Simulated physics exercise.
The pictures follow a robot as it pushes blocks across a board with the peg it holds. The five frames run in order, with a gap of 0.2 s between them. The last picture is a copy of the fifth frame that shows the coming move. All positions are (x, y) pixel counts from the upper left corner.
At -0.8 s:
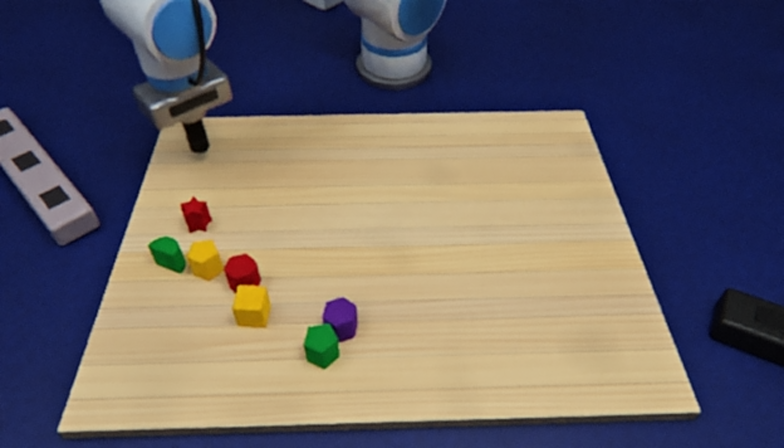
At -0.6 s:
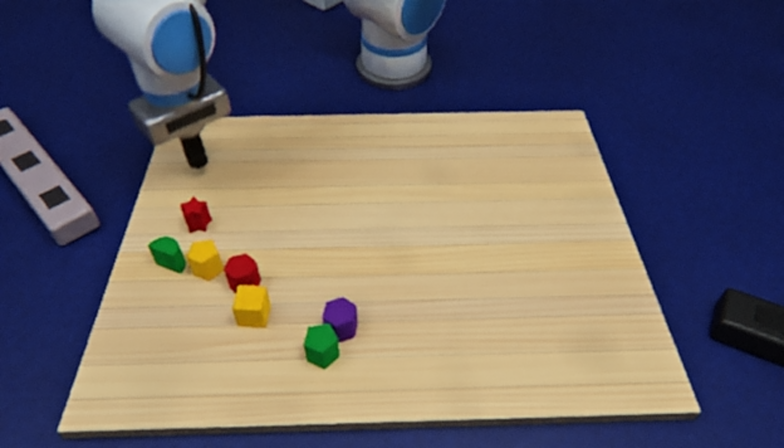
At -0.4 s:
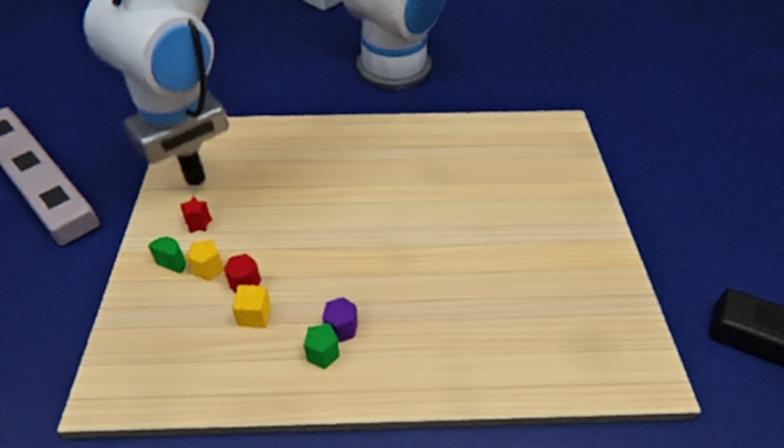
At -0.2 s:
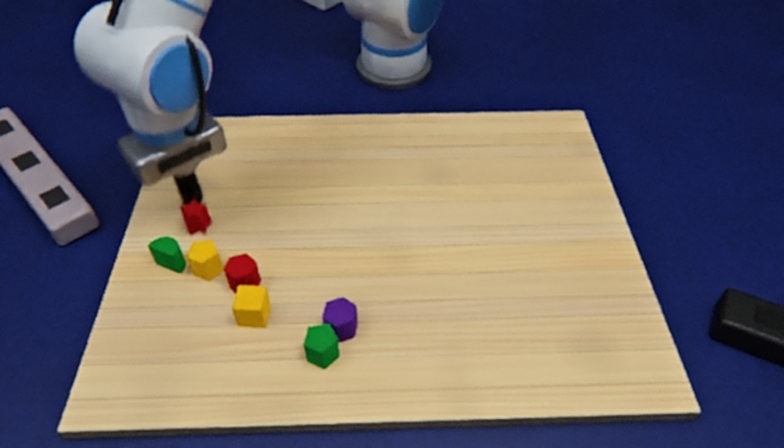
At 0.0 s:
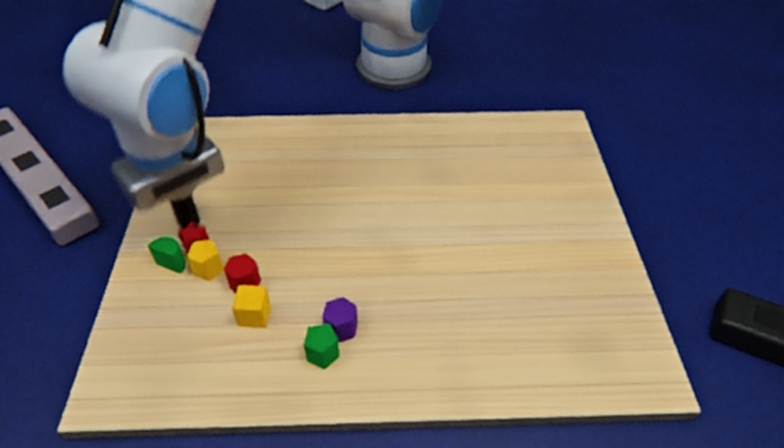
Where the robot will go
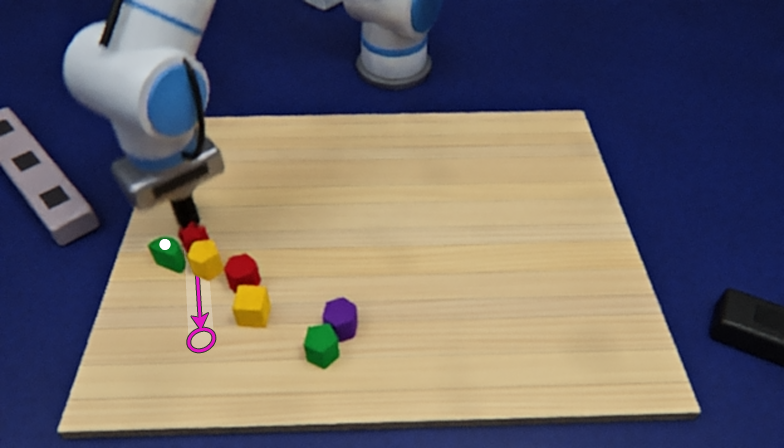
At first, a robot arm holds a dark peg above a red star-shaped block near the left side of a wooden board scattered with colorful blocks. The peg moves down toward the star and reaches it, then pushes it a short way to the green and yellow blocks, while the other blocks stay still.
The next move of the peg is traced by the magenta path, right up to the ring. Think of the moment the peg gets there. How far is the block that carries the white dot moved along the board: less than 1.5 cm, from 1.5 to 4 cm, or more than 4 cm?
It shifts under 1.5 cm.
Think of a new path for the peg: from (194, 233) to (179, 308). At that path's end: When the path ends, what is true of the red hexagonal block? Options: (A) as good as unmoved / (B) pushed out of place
It's B.
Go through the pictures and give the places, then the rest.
The first frame shows lower end of the peg at (200, 148), tops of blocks, green D-shaped block at (165, 244), red star-shaped block at (193, 205), yellow pentagonal block at (202, 250), red hexagonal block at (240, 265), yellow four-sided block at (249, 297).
The second frame shows peg at (198, 163), blocks as before.
The third frame shows peg at (196, 180), blocks as before.
The fourth frame shows peg at (193, 200), red star-shaped block at (192, 208).
The fifth frame shows peg at (190, 223), green D-shaped block at (165, 244), red star-shaped block at (191, 231), yellow pentagonal block at (202, 250), red hexagonal block at (240, 265), yellow four-sided block at (249, 297).
The drawn path runs from (194, 233) directly to (201, 340); the dot is on the green D-shaped block.
What follows on the original path. One third of the way, peg at (193, 255); red star-shaped block at (202, 263), turned 30° anticlockwise; yellow pentagonal block at (214, 279), turned 15° clockwise; red hexagonal block at (243, 267), turned 20° anticlockwise.
Two thirds of the way, peg at (195, 291); red star-shaped block at (209, 295), turned 60° anticlockwise; yellow pentagonal block at (232, 304), turned 15° anticlockwise; red hexagonal block at (244, 267), turned 30° anticlockwise; yellow four-sided block at (265, 303), turned 15° anticlockwise.
At the end, peg at (197, 330); green D-shaped block not moved; red star-shaped block at (215, 328), turned 95° anticlockwise; yellow pentagonal block at (243, 317), turned 70° anticlockwise; red hexagonal block at (244, 267), turned 30° anticlockwise; yellow four-sided block at (271, 303), turned 25° anticlockwise.
